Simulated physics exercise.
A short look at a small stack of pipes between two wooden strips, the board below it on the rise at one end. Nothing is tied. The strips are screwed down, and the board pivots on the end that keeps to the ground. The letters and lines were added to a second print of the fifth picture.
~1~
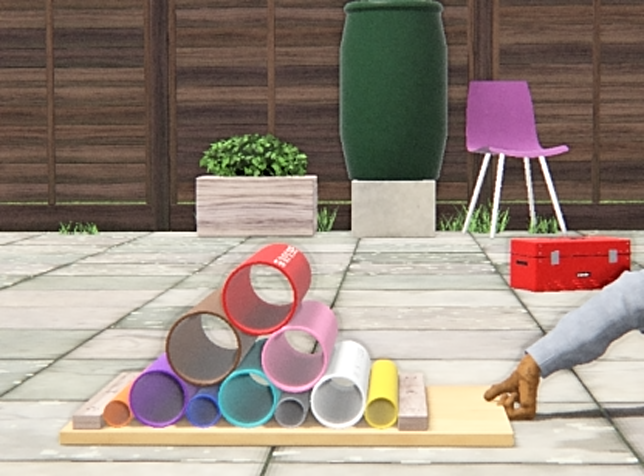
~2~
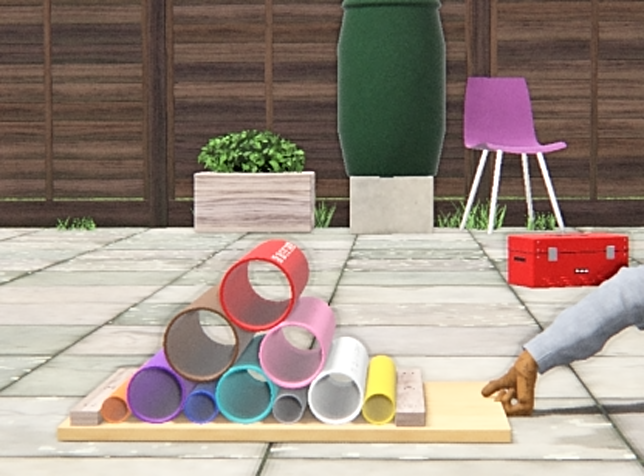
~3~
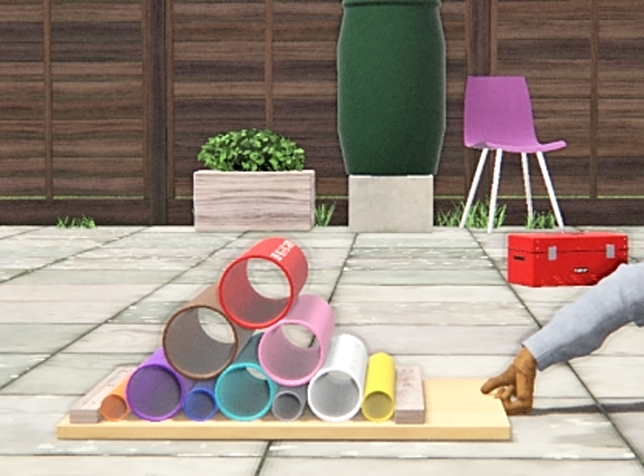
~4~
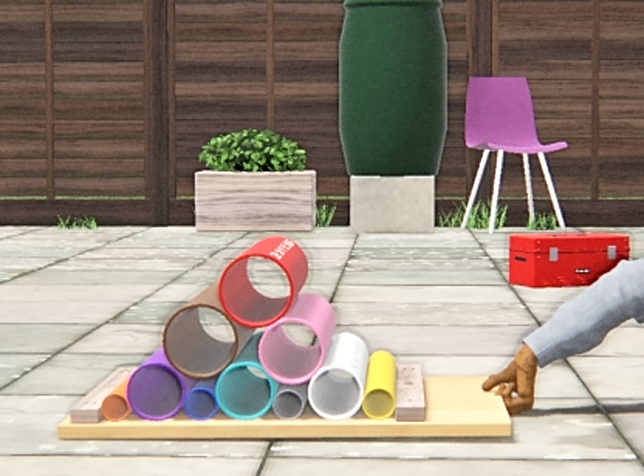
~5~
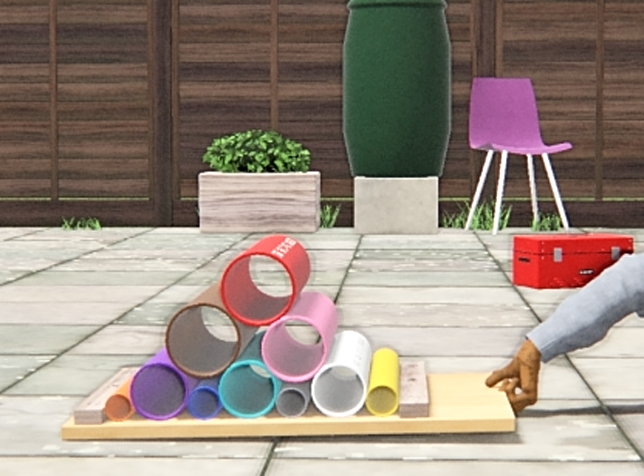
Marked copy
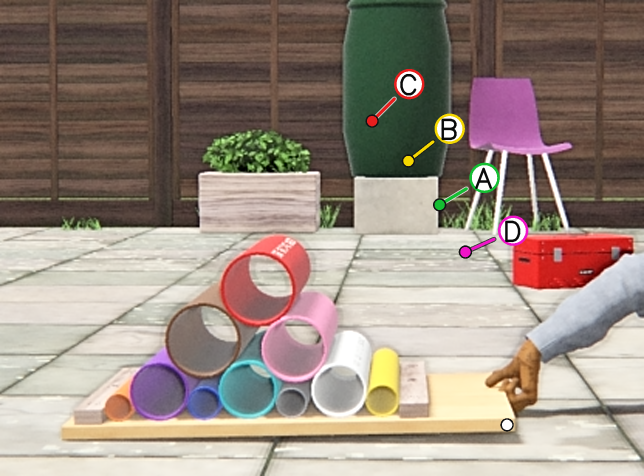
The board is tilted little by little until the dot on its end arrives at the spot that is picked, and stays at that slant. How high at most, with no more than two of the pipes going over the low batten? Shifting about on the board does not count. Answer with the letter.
Lift it to B and no more.
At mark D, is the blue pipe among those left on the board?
Yes.
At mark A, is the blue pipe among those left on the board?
The blue pipe: Yes.
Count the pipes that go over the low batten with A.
With A, none.
On the marked copy, A at (440, 205); B at (408, 161); C at (372, 121); D at (466, 252); the white dot at (507, 425).
Following B. Soon after the start, board at 21°.
Later, board at 38°.
In the end, board at 38°, two over the low batten (brown, red).
As for the rest, A none over the low batten; C three over the low batten (pink, brown, red); D none over the low batten.
